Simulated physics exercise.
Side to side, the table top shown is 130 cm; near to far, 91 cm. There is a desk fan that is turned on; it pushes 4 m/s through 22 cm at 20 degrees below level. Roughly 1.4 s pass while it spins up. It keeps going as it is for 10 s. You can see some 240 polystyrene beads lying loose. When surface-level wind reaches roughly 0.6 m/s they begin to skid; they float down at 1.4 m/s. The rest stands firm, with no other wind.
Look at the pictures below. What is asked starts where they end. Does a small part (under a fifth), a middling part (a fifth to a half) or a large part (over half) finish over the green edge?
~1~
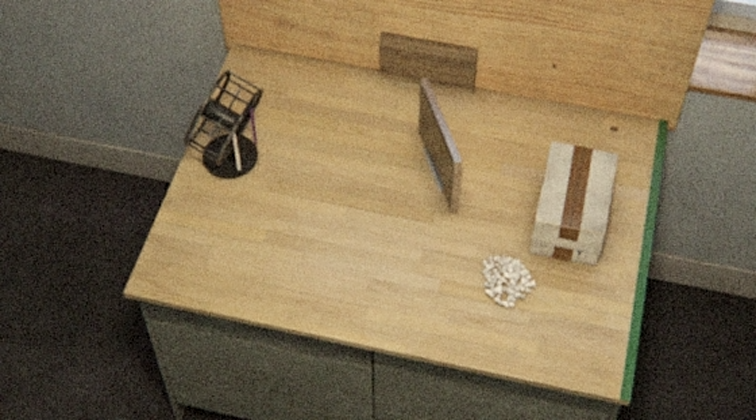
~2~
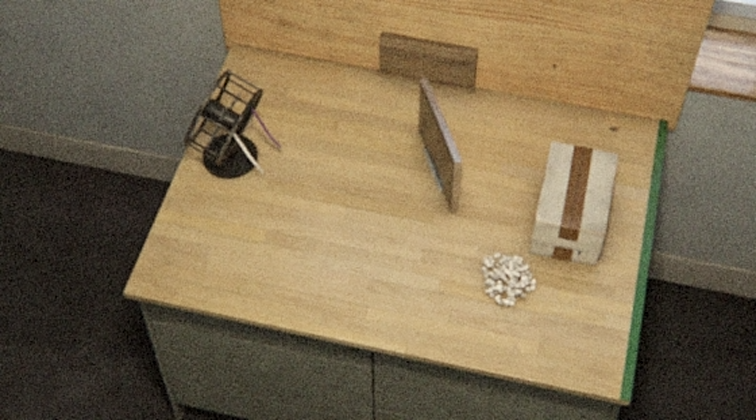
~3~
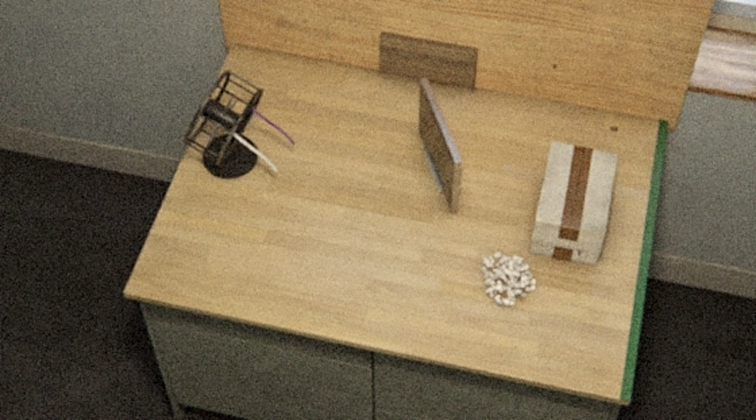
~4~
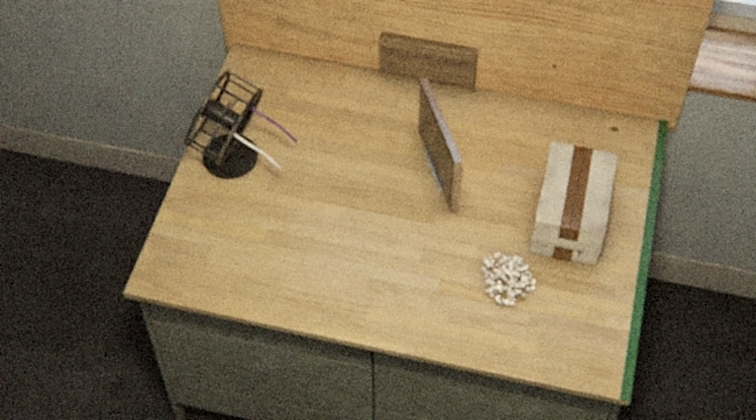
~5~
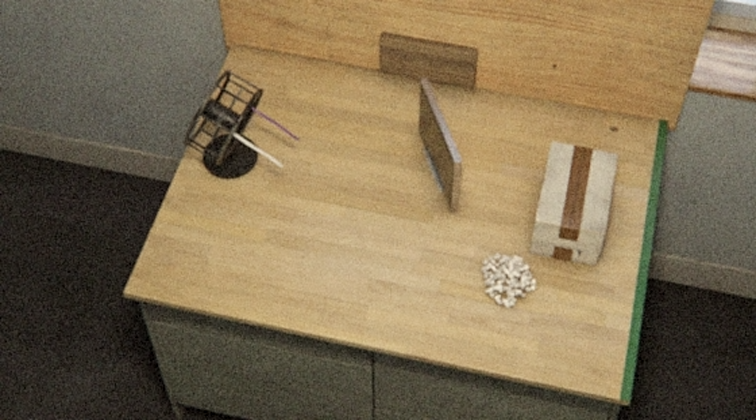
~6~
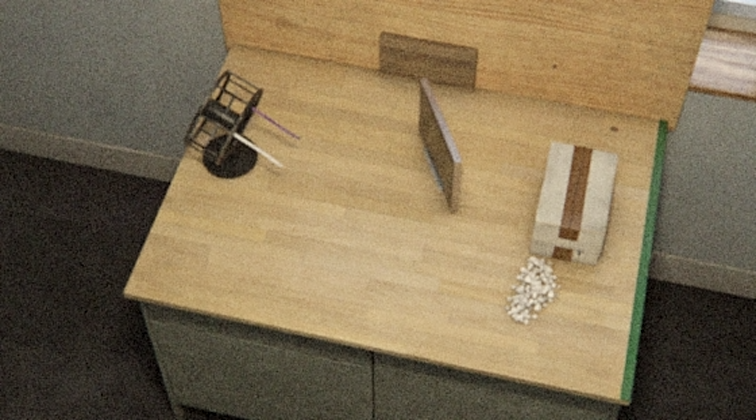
A large part.
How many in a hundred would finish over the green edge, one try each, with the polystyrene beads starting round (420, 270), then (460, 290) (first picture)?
First try about 10 per cent, second about 20 per cent.
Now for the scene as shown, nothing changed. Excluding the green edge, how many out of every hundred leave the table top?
I would put it at around 5 per cent.
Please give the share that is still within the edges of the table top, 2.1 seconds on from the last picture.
Around 0 in a hundred.
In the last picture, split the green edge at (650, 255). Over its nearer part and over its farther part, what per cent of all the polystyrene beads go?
90 % nearer; 0 % farther.
Then, 0.9 s after the last picture the count stands so, 91 % are over the green edge.
Then, 2.1 s after the last picture the count stands so, 94 % are over the green edge.
Then, 4.4 s after the last picture the count stands so, 94 % are over the green edge.
Then, 8.9 s after the last picture, at the end, 94 % are over the green edge.
